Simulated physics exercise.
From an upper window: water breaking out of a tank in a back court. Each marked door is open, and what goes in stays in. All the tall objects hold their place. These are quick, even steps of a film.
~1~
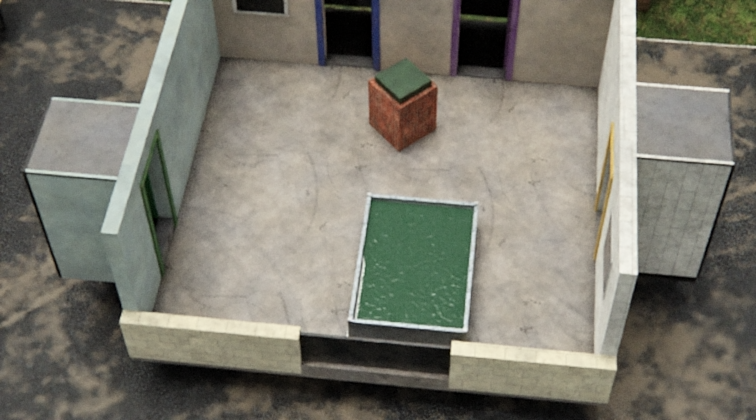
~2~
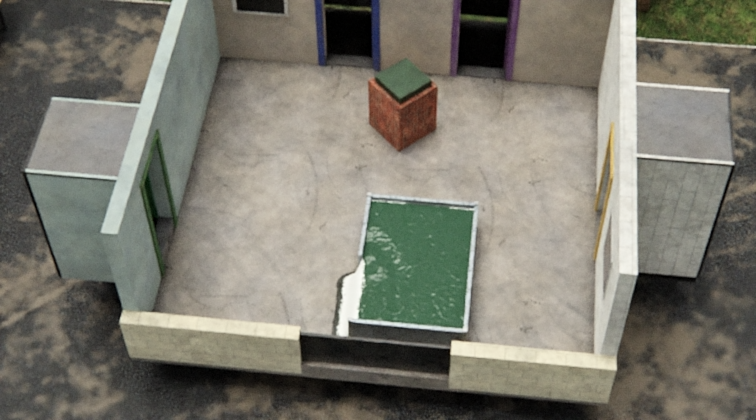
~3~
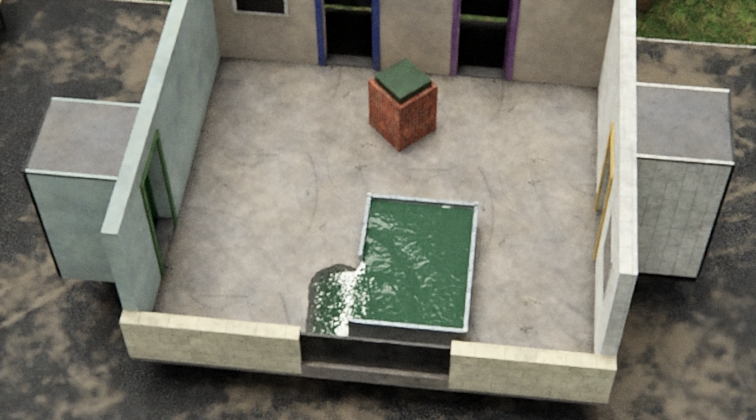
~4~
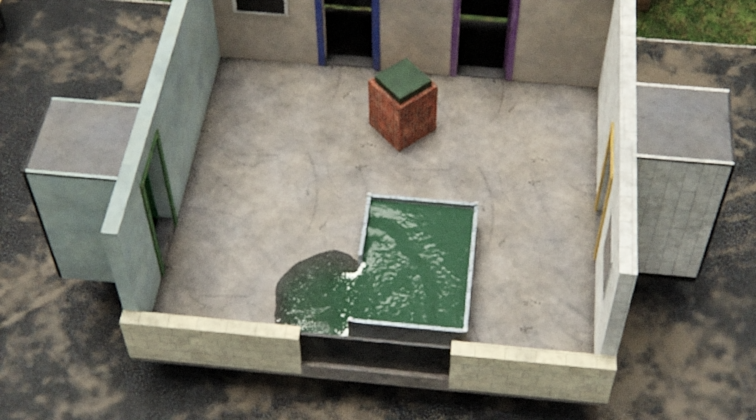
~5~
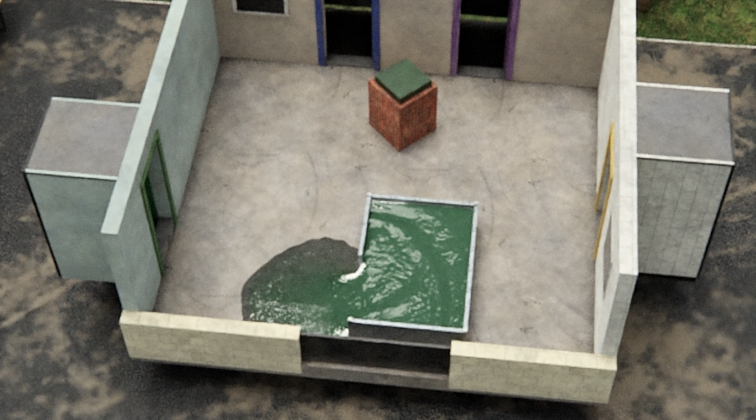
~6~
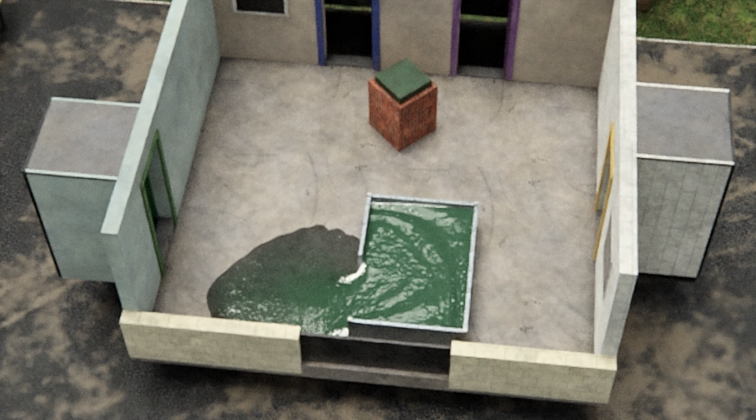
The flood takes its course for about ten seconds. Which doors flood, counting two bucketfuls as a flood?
One by one: The blue door takes more than that; the green door stays under that; the yellow door stays under that; the purple door stays under that.
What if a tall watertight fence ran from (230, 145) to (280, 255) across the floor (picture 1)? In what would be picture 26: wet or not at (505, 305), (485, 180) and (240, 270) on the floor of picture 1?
In that order: Not flooded, dry, wet.
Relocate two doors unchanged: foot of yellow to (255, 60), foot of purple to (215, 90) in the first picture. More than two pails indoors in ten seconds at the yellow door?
In short: Yellow is over.
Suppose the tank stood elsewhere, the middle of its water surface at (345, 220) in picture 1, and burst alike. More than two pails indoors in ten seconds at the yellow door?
Yellow door is under.
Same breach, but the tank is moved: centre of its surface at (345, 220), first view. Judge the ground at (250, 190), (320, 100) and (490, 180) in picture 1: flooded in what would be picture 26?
In turn: Awash, under water, not flooded.
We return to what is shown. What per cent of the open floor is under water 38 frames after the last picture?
Close to 60 %.
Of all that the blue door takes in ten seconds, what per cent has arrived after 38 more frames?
About 35 per cent.
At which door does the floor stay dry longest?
Last comes the yellow-painted one.
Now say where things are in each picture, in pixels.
In the first frame, still water in the water tank at (415, 263).
In the second frame, water pours out at (358, 302) and has run to a hidden place.
In the third frame, the front is at (323, 274), out from the gap at (358, 303).
In the fourth frame, water pours out at (358, 304) and has run to (284, 282).
In the fifth frame, water pours out at (358, 304) and has run to (250, 285).
In the sixth frame, water pours out at (358, 303) and has run to (213, 301).
A moment on, water covers 20 % of the floor; the blue door not reached, the green door wet at the sill, nothing in, the yellow door not reached, the purple door not reached.
Next, water covers 20 % of the floor; the blue door not reached, the green door wet at the sill, nothing in, the yellow door not reached, the purple door not reached.
Then, water covers 35 % of the floor; the blue door not reached, the green door wet at the sill, nothing in, the yellow door not reached, the purple door not reached.
Later, water covers 60 % of the floor; the blue door over two buckets in, the green door wet at the sill, nothing in, the yellow door not reached, the purple door wet at the sill, nothing in.
In the end, water covers 85 % of the floor; the blue door over two buckets in, the green door wet at the sill, nothing in, the yellow door wet at the sill, nothing in, the purple door under two buckets in.
